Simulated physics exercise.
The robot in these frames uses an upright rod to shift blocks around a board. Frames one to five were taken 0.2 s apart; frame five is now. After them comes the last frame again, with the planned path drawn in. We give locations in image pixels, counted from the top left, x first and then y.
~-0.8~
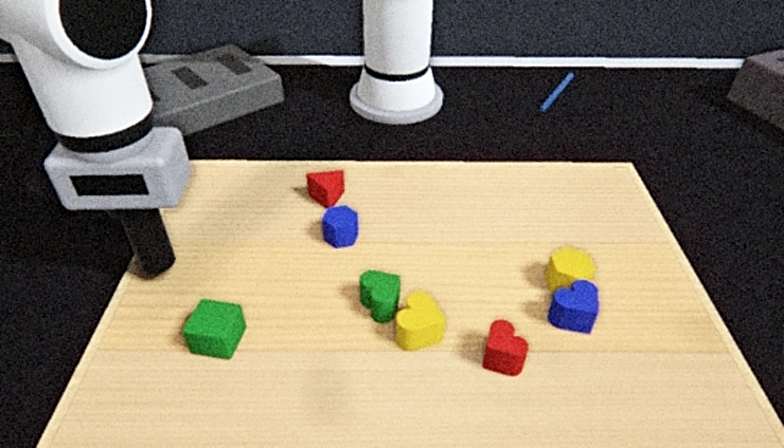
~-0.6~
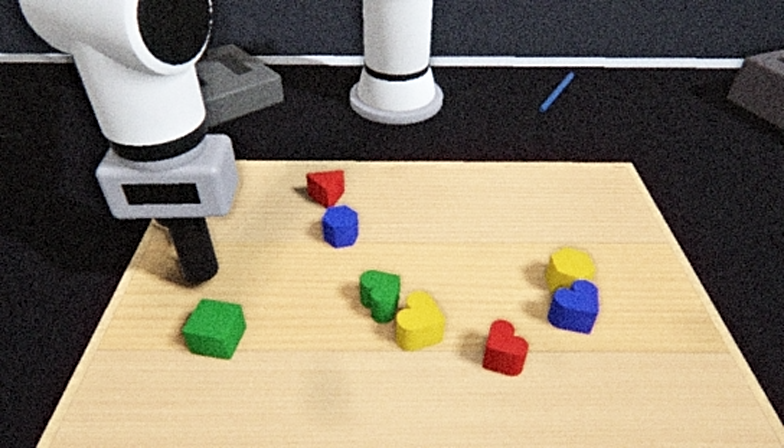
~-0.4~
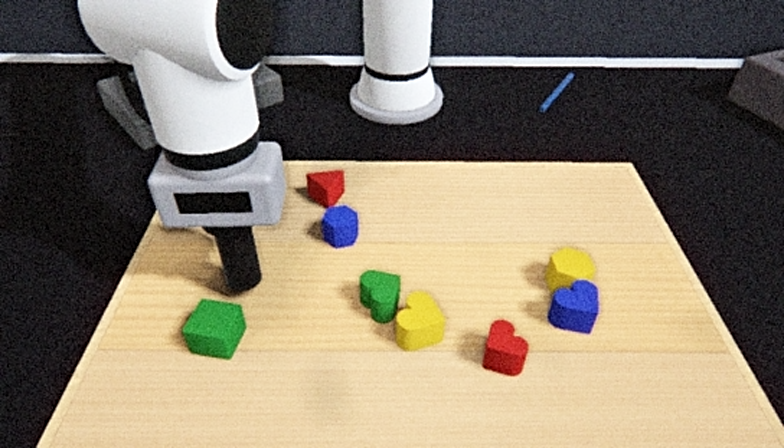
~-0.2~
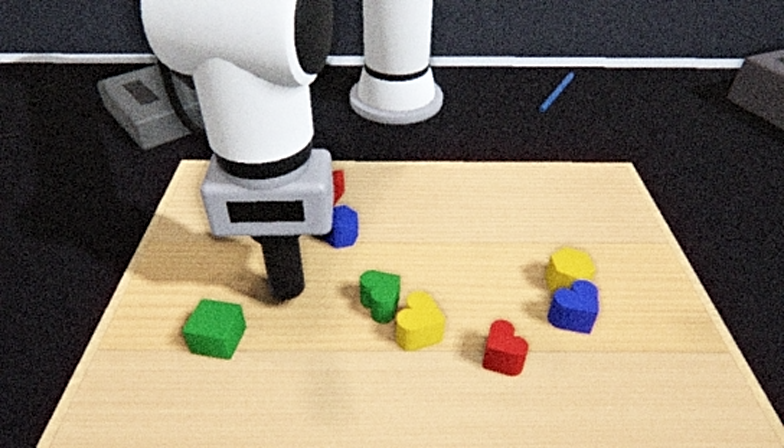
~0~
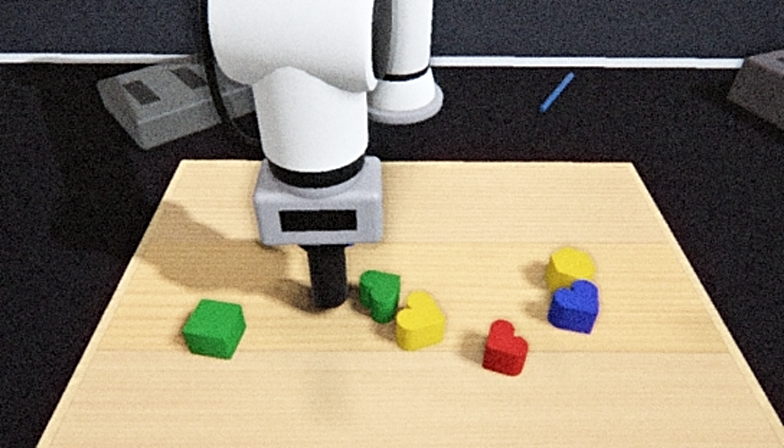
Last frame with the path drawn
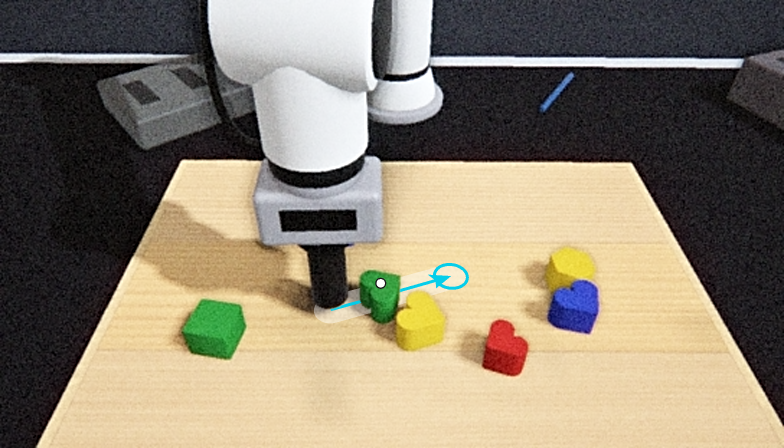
A white robot arm holding an upright black rod moved steadily right across the wooden board, passing behind the green cube and coming close beside the green heart, while the colored blocks stayed put.
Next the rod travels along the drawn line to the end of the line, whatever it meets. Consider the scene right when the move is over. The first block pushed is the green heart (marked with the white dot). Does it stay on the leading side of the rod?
I'm fairly sure the green heart slides away from the front of the rod at some point.
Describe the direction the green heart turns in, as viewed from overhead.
From overhead, clockwise.
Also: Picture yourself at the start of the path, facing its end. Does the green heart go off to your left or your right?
Facing from start to end, it shifts right.
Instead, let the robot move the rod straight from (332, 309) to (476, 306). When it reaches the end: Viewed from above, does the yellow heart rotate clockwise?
Yes, that is what happens.
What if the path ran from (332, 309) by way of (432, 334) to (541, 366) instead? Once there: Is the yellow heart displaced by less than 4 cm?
It seems not.
Path on the board, from (332, 309) to (451, 276); the dot is on the green heart.
On the path given first. One third of the way, rod at (374, 284); green heart at (407, 282), turned 40° clockwise.
Two thirds of the way, rod at (414, 273); green heart at (440, 281), turned 75° clockwise; yellow heart at (427, 313), turned 20° clockwise.
At the end, rod at (452, 263); green heart at (450, 280), turned 110° clockwise; yellow heart at (427, 313), turned 20° clockwise.
